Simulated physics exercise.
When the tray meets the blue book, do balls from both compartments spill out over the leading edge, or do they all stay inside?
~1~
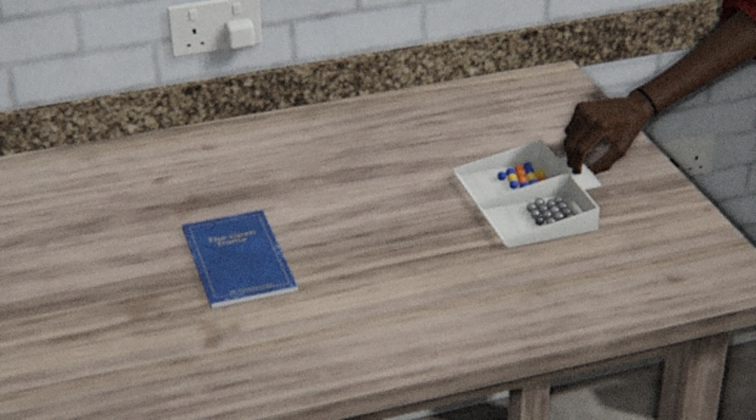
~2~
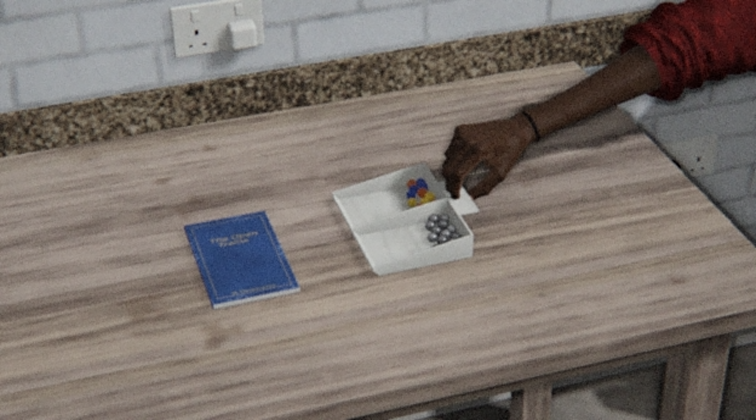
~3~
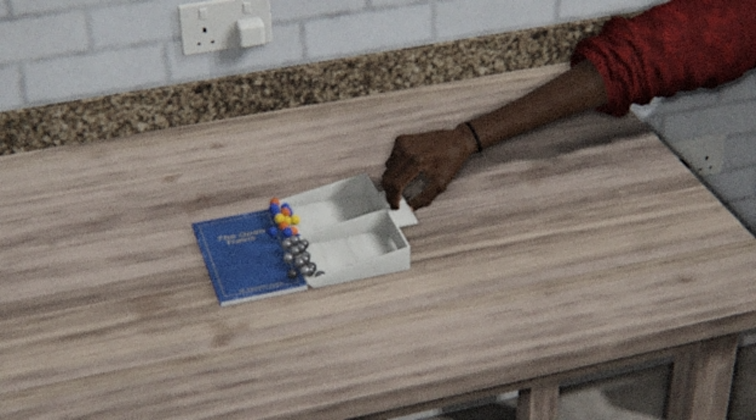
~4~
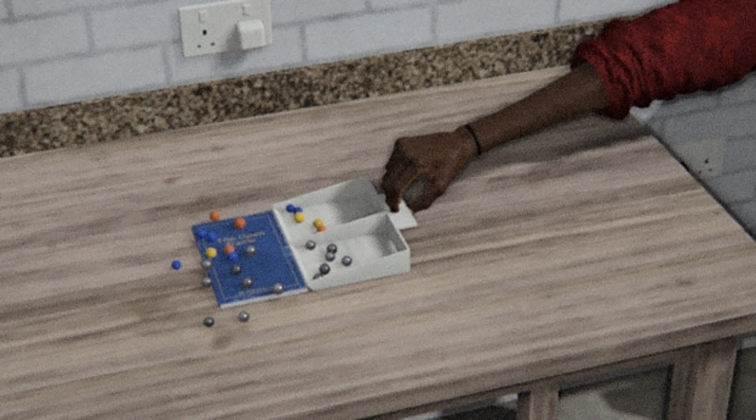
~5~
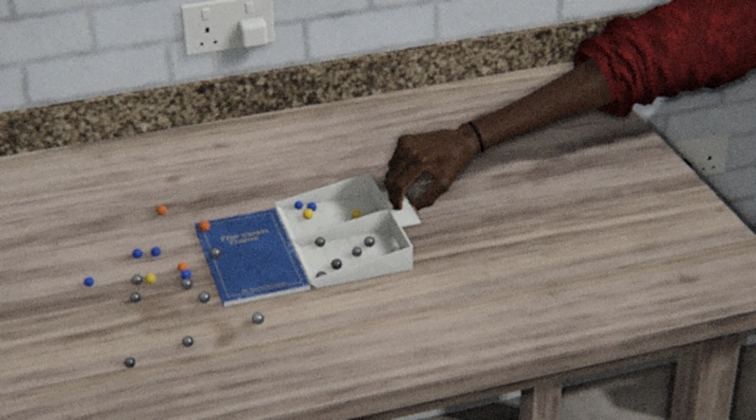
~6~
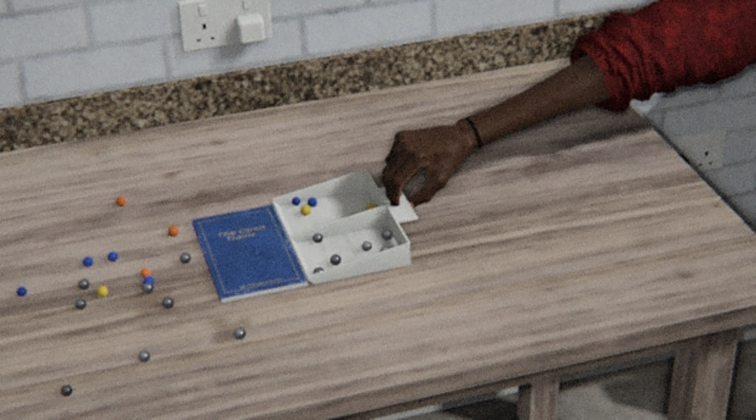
Balls from both compartments spill out over the leading edge. Some of the coloured ones and some of the grey ones go across the book and onto the table, while the rest stay in the tray.
